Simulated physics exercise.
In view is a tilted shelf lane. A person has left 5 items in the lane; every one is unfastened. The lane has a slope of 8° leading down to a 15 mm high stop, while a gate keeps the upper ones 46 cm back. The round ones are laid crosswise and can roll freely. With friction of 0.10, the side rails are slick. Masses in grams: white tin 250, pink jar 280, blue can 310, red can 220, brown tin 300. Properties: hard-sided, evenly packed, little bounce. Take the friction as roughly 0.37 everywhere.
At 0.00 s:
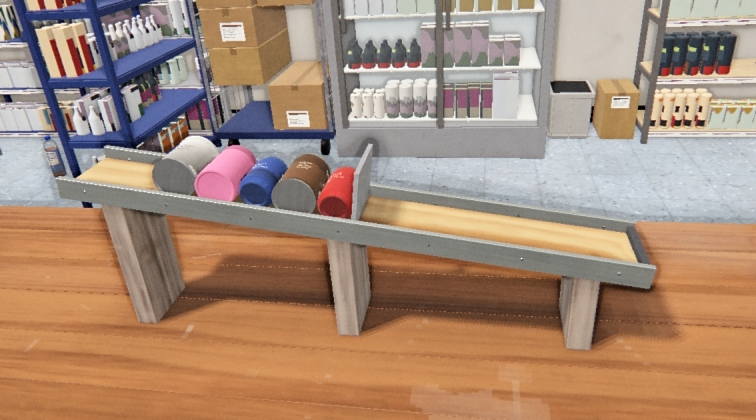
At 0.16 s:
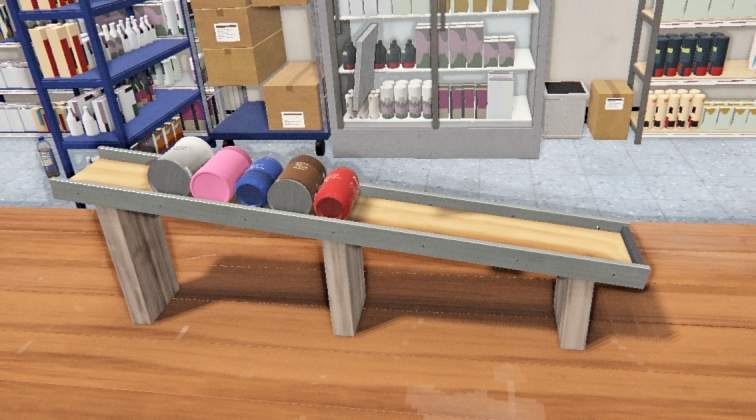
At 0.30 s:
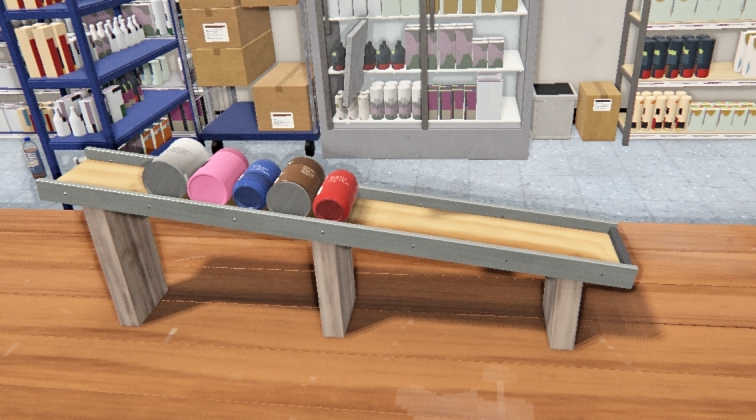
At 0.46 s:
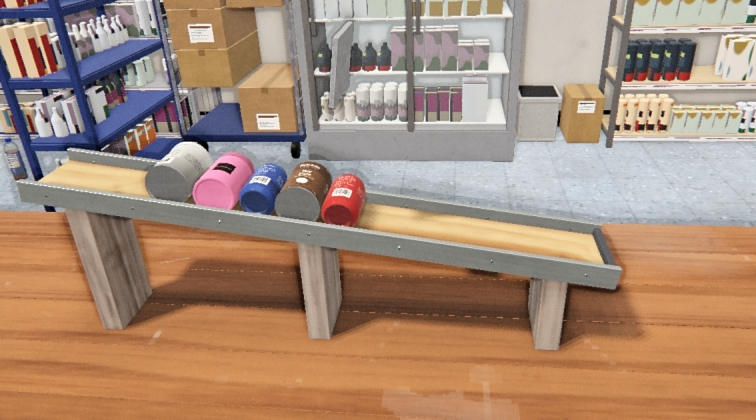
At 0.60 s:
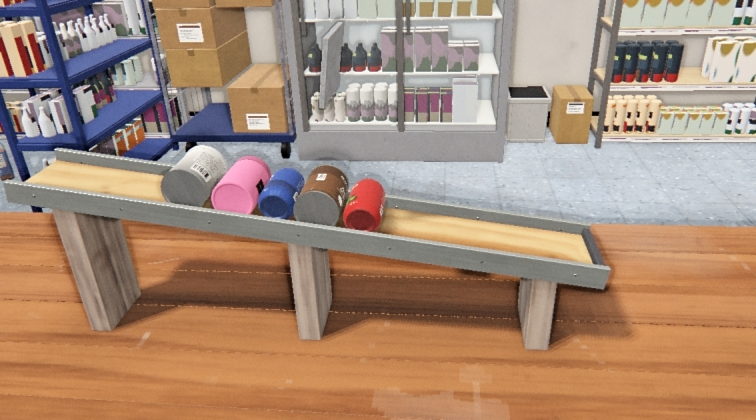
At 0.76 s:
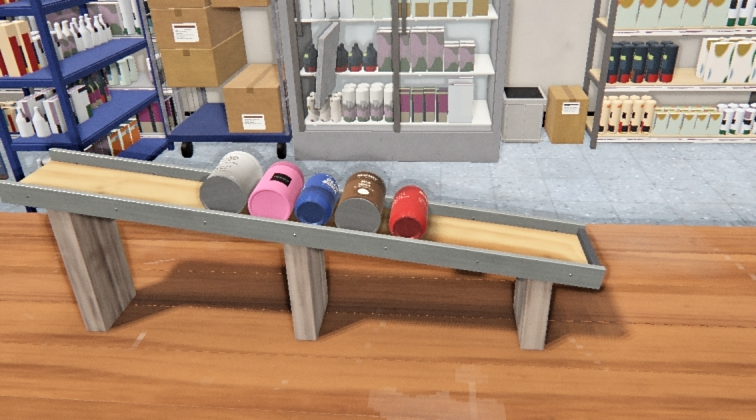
A tilted shelf lane's gate lifts away, and five colourful containers roll down toward the right.
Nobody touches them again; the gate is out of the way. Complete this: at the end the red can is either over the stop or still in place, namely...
Over the stop.
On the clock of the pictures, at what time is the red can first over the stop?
It happens near 1.2 s.
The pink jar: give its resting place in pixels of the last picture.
Around (538, 230).
Around 1.06 s, leader 6 cm from the stop; red can near (534, 231).
Around 1.36 s, red can now over the stop.
Finally (1.9 s), over the stop, red can and brown tin; the other 3 in the lane.
